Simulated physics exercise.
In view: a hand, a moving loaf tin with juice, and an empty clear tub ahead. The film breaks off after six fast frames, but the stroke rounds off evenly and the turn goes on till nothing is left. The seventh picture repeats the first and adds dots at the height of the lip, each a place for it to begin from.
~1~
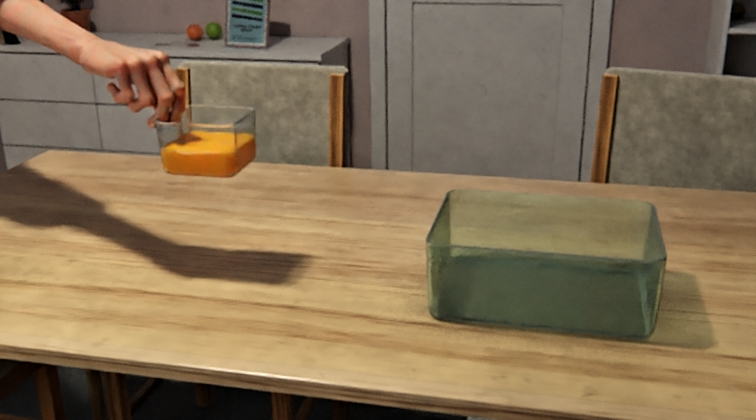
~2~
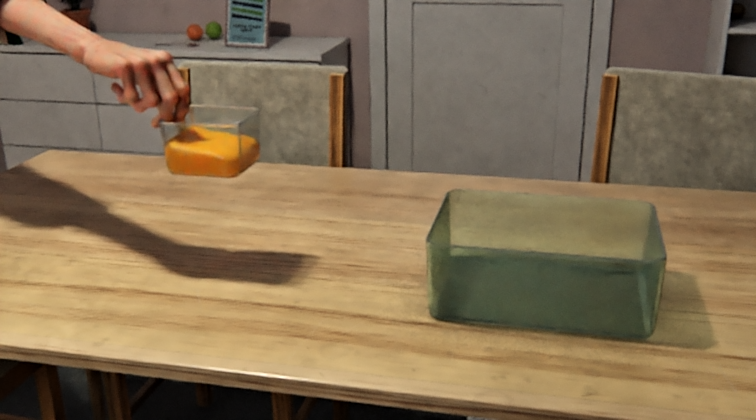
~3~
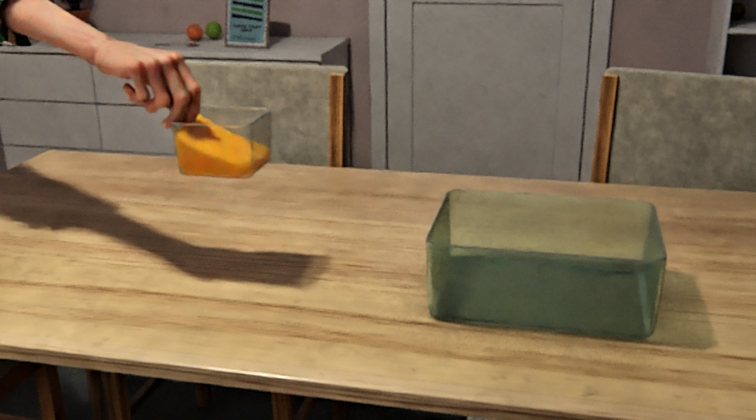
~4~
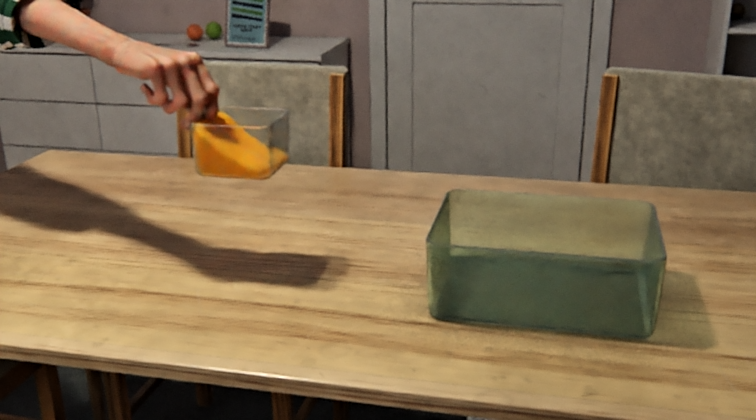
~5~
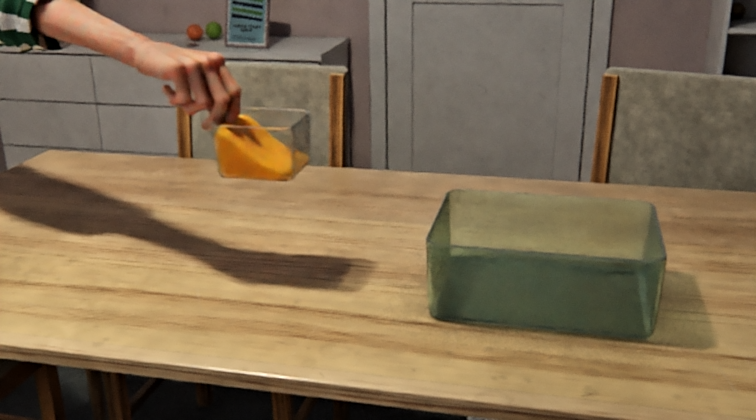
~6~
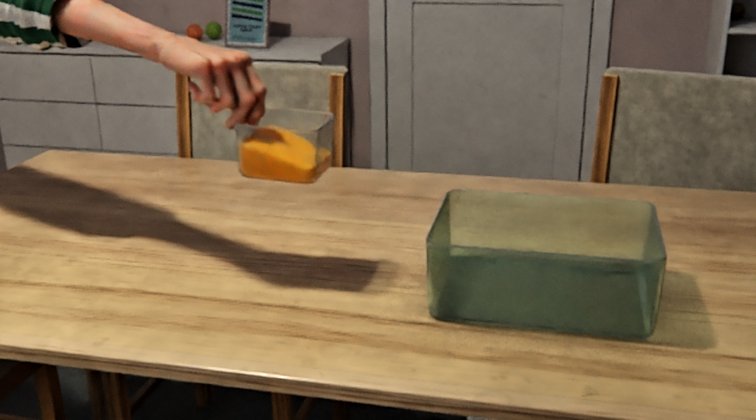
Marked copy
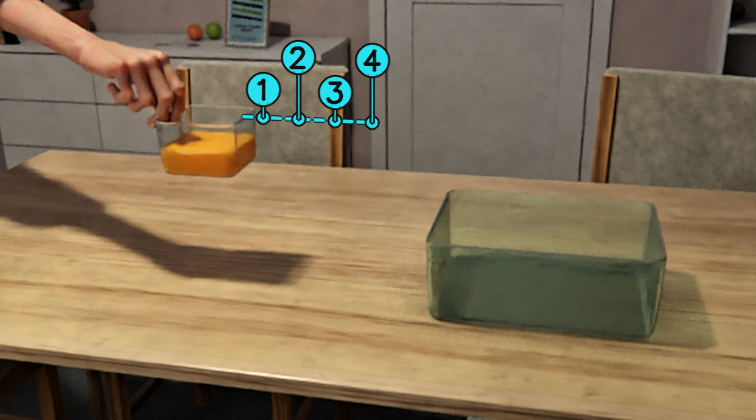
A hand carried a small clear container of orange juice rightward above a wooden table, the juice sloshing up against the left side before leveling somewhat, while a larger, greenish clear tub stayed still.
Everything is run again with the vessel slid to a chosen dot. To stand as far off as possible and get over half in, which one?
Spot 2.
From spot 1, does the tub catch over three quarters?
No, it does not.
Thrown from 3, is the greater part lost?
No.
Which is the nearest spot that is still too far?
Spot 1.
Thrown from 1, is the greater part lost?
Yes, that goes wrong.
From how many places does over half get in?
Three.
In cyan, 1 at (263, 117); 2 at (298, 119); 3 at (335, 120); 4 at (372, 122).
With 1, about 36 % lands in the tub, 63 % falls short.
With 2, about 71 % lands in the tub, 27 % falls short.
With 3, about 97 % lands in the tub, 1 % falls short.
With 4, about 96 % lands in the tub, 1 % falls short.
